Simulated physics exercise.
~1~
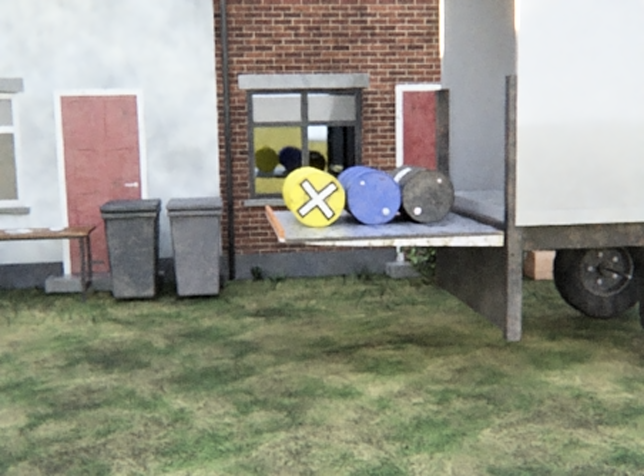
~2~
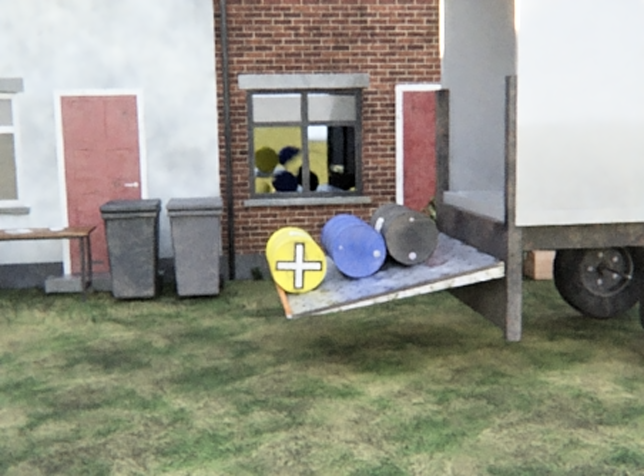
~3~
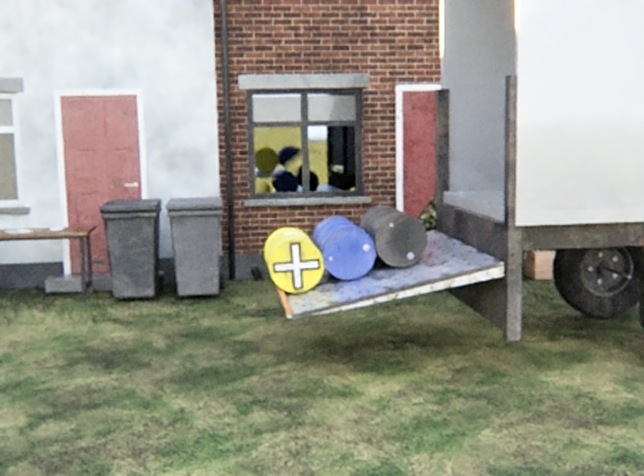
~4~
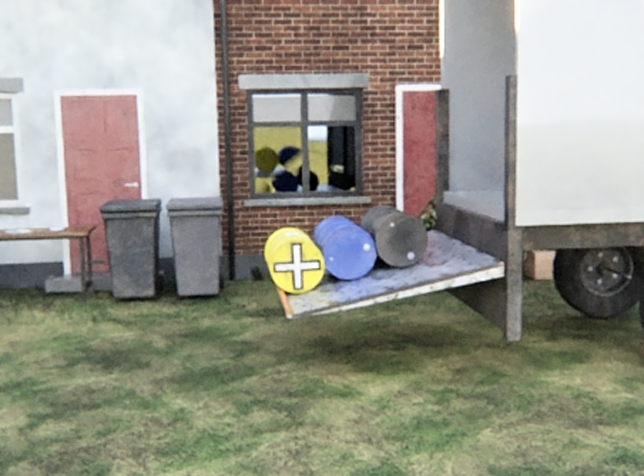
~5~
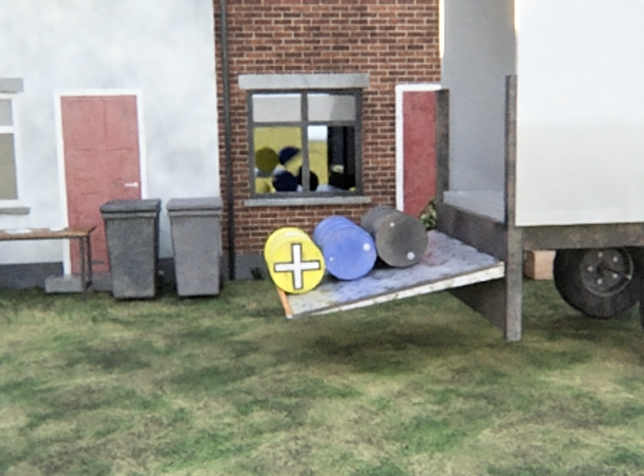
A yellow drum with a white cross on its end lies beside a blue drum and a dark one on a raised platform at the back of a lorry. The still view looks across grass toward a brick and white house, with two grey bins by the wall at left. The platform lowers and tilts down to the left, and the yellow drum turns so its slanted cross stands upright. The blue and dark drums then shift slightly left, closing up behind it. All three settle at the lower part of the sloping platform and stay there, none falling off.
